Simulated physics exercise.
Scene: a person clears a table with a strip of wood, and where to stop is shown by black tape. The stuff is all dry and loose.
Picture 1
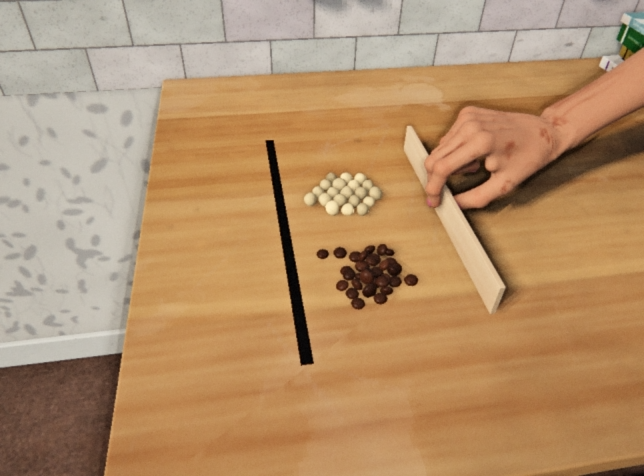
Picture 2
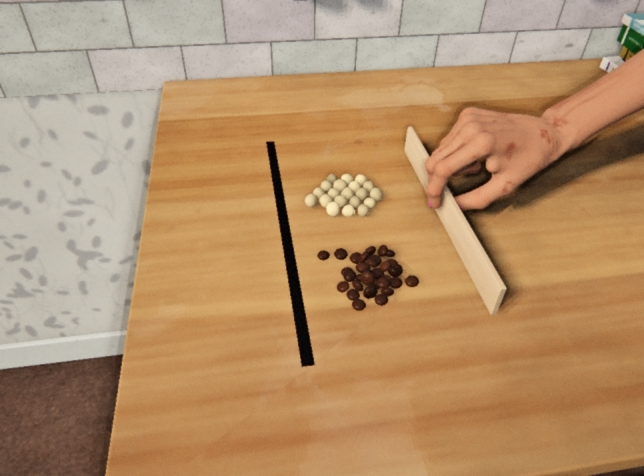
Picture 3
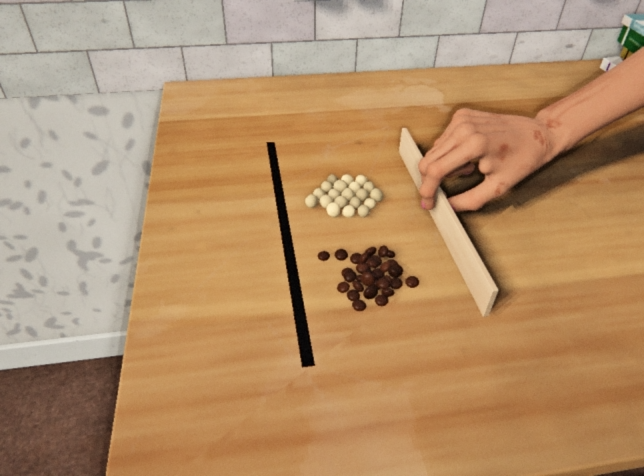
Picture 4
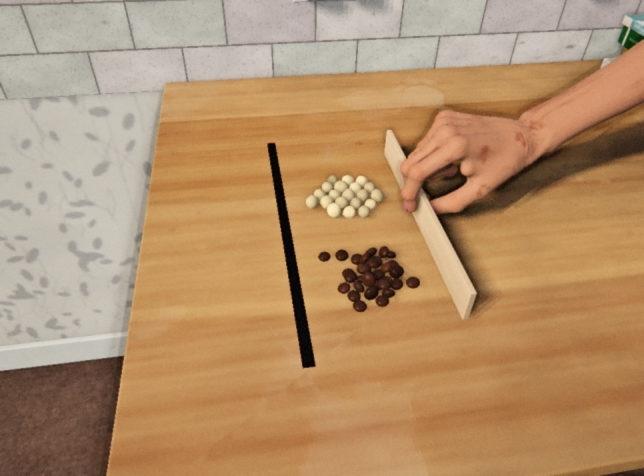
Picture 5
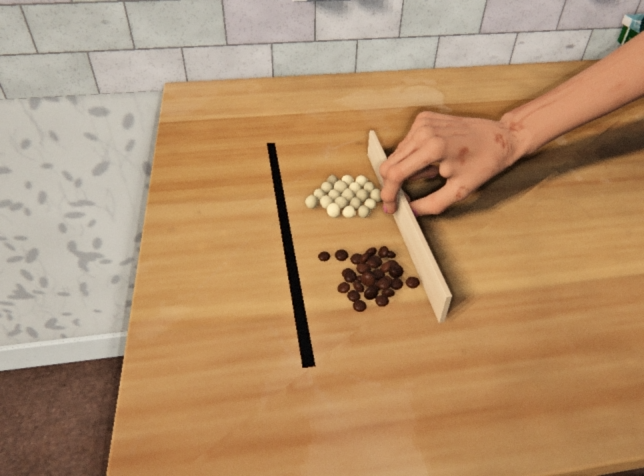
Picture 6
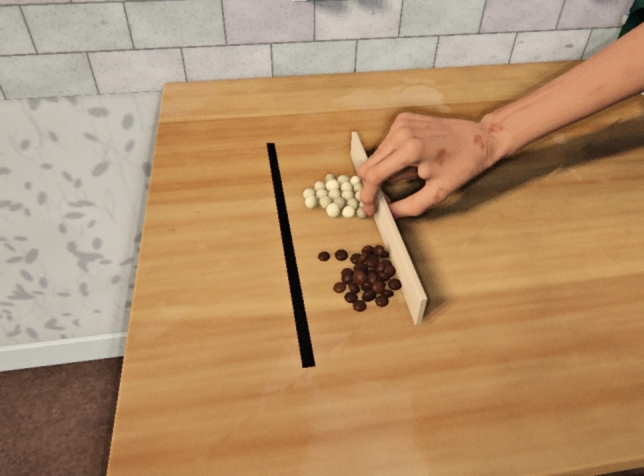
A hand slides a wooden strip left across the table, pushing pale balls and brown drops.
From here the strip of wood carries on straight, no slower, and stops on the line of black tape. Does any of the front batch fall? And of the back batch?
Front batch: None of it falls. Back batch: None of it falls.
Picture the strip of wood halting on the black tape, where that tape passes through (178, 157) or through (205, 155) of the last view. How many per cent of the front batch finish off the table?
First stop around 50 per cent, second stop around 0 per cent.
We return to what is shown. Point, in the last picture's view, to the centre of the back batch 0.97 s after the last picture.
I'd put the centre somewhere around (253, 200).
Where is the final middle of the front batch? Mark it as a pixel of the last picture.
The middle comes to rest roughly at (264, 287).
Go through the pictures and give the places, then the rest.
In the first picture, strip of wood near (490, 285), at rest; black tape near (271, 148), well back from the edge; edge at (138, 246); front batch near (377, 273), some flat chocolate drops; back batch near (347, 193), a few macadamia nuts.
In the second picture, strip of wood near (491, 286), at rest; back batch near (348, 194).
In the third picture, strip of wood near (483, 287); front batch near (378, 274).
In the fourth picture, strip of wood near (462, 290); back batch near (349, 195).
In the fifth picture, strip of wood near (439, 293); front batch near (378, 275).
In the sixth picture, strip of wood near (415, 295); black tape near (272, 150); edge at (139, 249); front batch near (372, 275), near a quarter pushed along; back batch near (335, 195), near half pushed along.
Then, 0.33 s on from there, strip of wood still moving, near (329, 204); front batch all on the table, its front near (290, 290); back batch all on the table, its front near (266, 193).
Then, 0.69 s on from there, strip of wood stopped at the black tape; front batch all on the table, its front near (232, 297); back batch all on the table, its front near (217, 205).
Then, 0.97 s on from there, strip of wood stopped at the black tape; front batch all on the table, its front near (232, 297); back batch all on the table, its front near (211, 205).
In the end, strip of wood stopped at the black tape; front batch all on the table, its front near (232, 297); back batch all on the table, its front near (211, 205).
